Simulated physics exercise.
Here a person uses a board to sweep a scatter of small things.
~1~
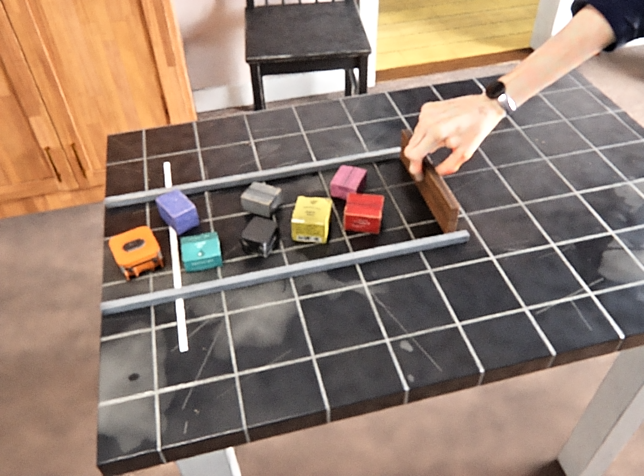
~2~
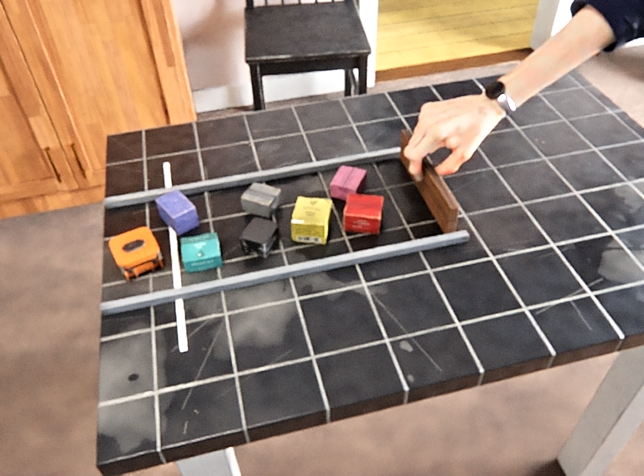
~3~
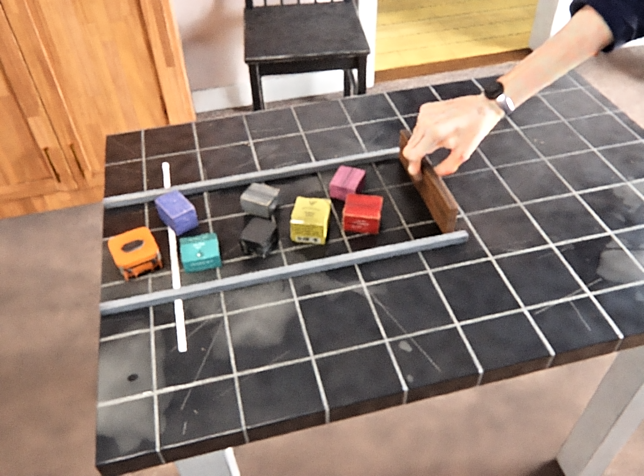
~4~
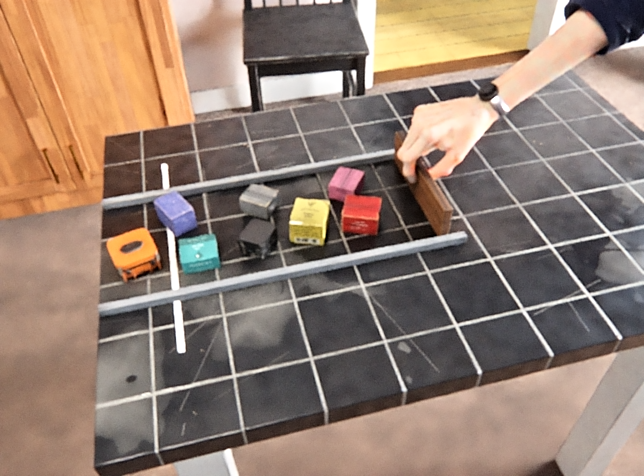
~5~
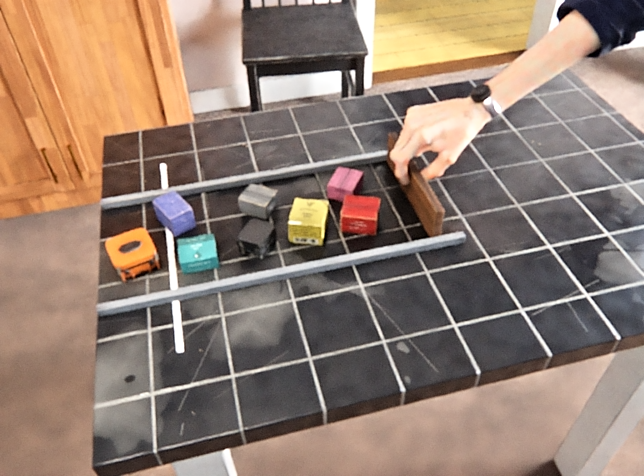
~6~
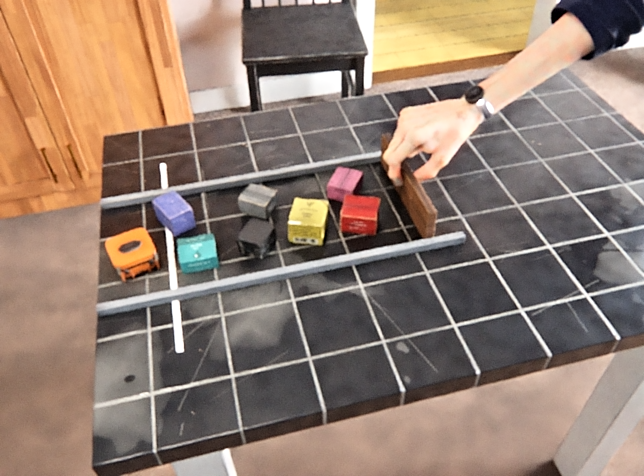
To begin with, a hand holds a wooden board upright between two rails on a dark tiled table, to the right of scattered small coloured boxes and an orange case. The hand then slides the board slightly leftward toward them, while the orange case, the boxes and the white tape stay still.
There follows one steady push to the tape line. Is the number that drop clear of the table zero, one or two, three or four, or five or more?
I predict three or four come down off the table.
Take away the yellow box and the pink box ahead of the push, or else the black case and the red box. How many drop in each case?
The counts: 2 and 1.
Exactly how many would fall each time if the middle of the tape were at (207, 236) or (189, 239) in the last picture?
The first try gives 2 and the second gives 2.
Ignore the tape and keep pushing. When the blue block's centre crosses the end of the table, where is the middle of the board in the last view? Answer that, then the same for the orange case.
The blue block gives roughly (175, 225), the orange case roughly (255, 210).
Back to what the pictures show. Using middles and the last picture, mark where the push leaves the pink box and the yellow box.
Final pixels, roughly: (153, 224) for the first, (112, 264) for the other.
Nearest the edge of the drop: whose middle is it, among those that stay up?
Yellow box.
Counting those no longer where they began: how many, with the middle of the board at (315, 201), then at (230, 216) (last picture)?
Answer - first 4, then 8.
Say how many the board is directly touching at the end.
All in all, 2.
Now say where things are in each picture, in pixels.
The first frame shows orange case (137, 253); blue block (178, 212); turquoise box (202, 252); board (427, 180); tape (174, 241).
The second frame shows blue block (177, 212); grey box (262, 200).
The third frame shows turquoise box (201, 253); yellow box (311, 220).
The fourth frame shows orange case (135, 255); red box (362, 215).
The fifth frame shows blue block (174, 213); black case (257, 239).
The sixth frame shows orange case (133, 255); blue block (174, 213); turquoise box (198, 253); board (406, 184); tape (170, 242).
Early on, none off yet; orange case at rest near (133, 255); blue block at rest near (174, 213); turquoise box at rest near (198, 253).
A while later, none off yet; orange case travelled about its own width near (94, 261); blue block travelled a little near (164, 216); turquoise box travelled well along near (135, 273).
Finally, the number that fall off is three or four; lost, black case, turquoise box, blue block and orange case.
